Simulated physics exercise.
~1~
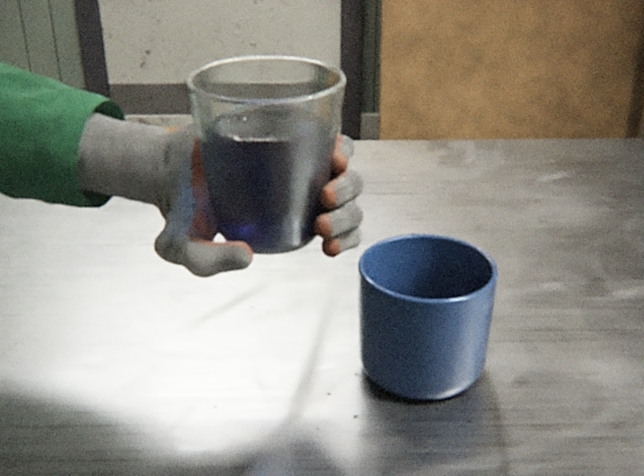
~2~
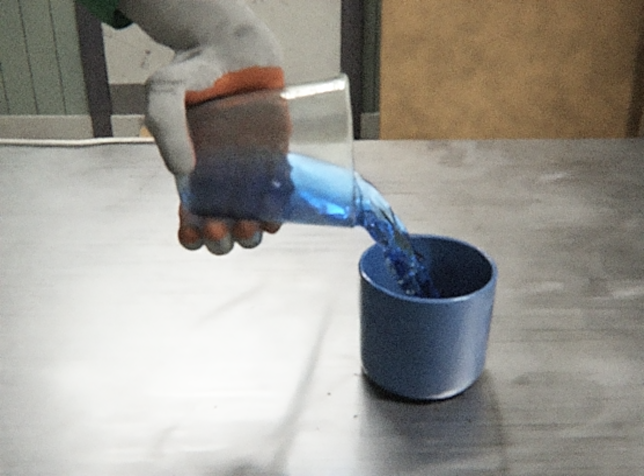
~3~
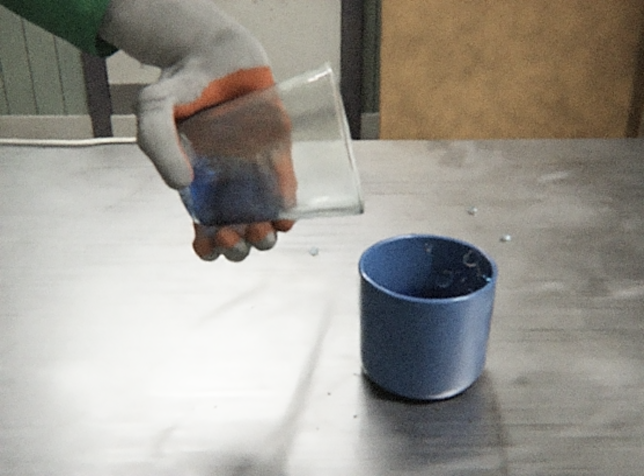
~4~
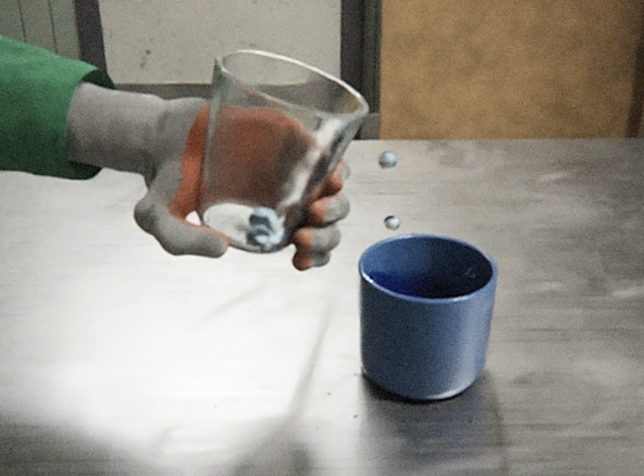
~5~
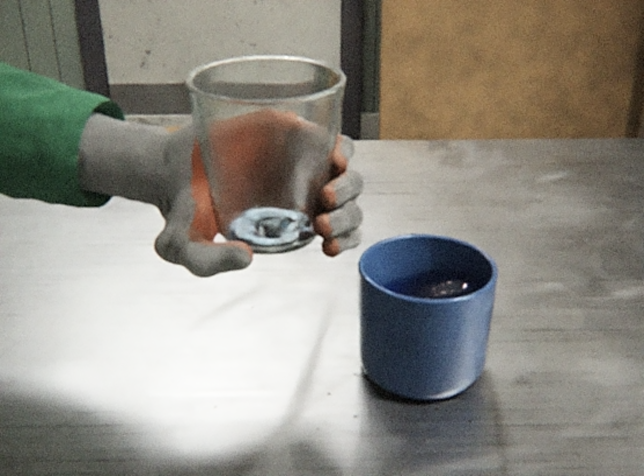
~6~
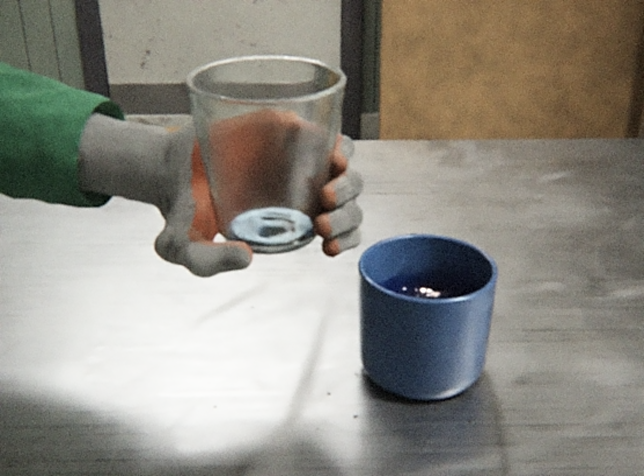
A gloved hand tilts a glass, pours blue liquid into a blue mug, and levels the nearly empty glass.
